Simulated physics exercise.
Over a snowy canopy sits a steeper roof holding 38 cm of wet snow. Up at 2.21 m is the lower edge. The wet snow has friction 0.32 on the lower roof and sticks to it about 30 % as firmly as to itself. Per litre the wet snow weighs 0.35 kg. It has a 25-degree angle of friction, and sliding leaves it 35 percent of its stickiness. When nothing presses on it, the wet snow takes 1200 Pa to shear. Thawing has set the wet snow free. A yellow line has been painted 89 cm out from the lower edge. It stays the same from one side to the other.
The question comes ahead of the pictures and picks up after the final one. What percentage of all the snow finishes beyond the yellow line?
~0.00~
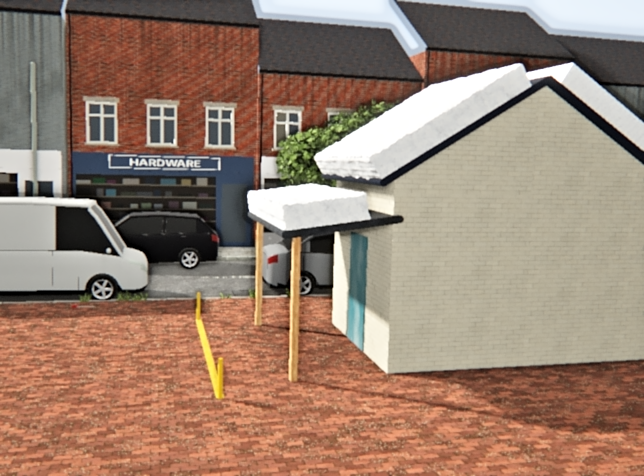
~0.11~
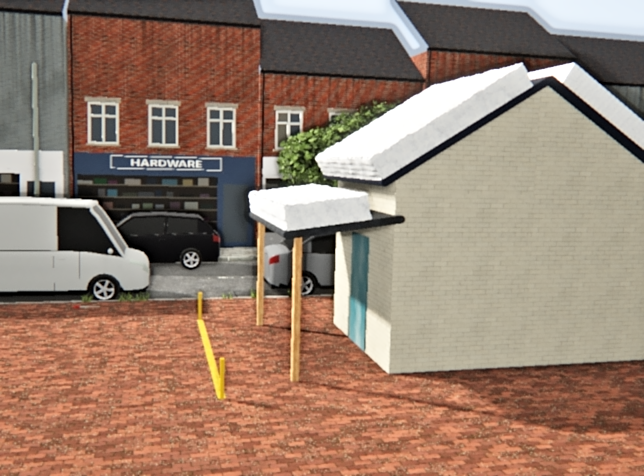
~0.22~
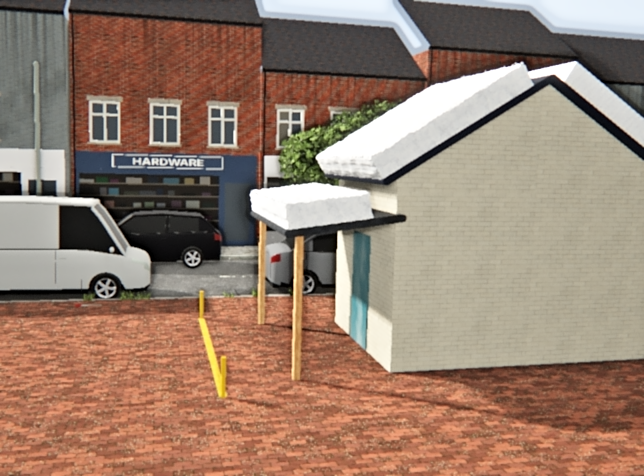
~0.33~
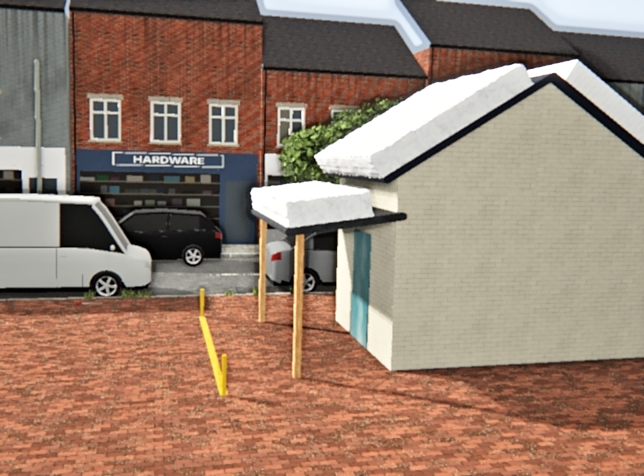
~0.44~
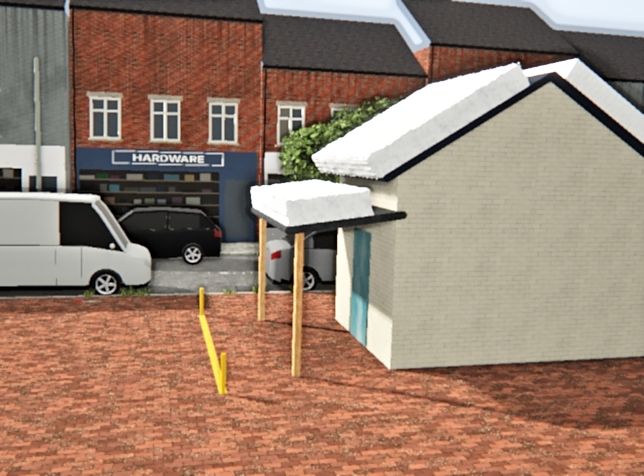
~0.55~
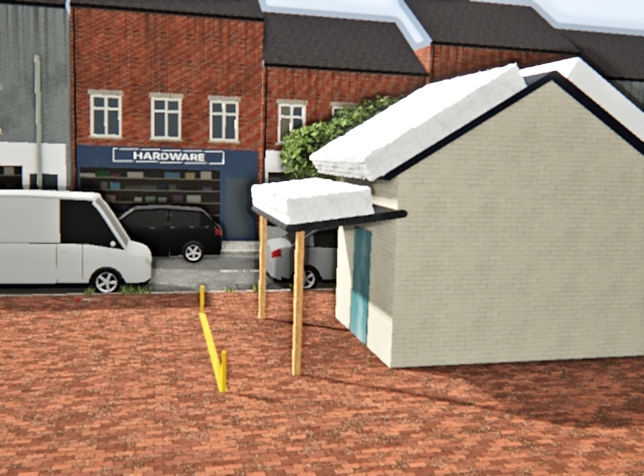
About 0 %.
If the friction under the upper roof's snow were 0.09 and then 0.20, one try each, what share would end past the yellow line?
30 %, then 20 %.
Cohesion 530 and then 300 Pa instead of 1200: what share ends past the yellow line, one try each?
In turn about 16 %, 35 %.
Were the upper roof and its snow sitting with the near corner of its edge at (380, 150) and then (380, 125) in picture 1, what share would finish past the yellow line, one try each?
In that order: 25 %, 40 %.
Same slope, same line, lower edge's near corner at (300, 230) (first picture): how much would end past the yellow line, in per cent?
It would come to roughly 4 percent.
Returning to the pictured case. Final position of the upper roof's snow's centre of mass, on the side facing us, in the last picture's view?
You'll find it around (396, 150).
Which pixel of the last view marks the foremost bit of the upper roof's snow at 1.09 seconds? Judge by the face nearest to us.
Close to pixel (339, 171).
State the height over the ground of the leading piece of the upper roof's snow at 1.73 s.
About 3.0 m.
By 1.09 s, none is below the lower edge and 0 % is past the line.
By 1.73 s, none is below the lower edge and 0 % is past the line.
By 2.36 s, none is below the lower edge and 0 % is past the line.
By 3.00 s, none is below the lower edge and 0 % is past the line.
By 3.10 s, at the end, none is below the lower edge and 0 % is past the line.
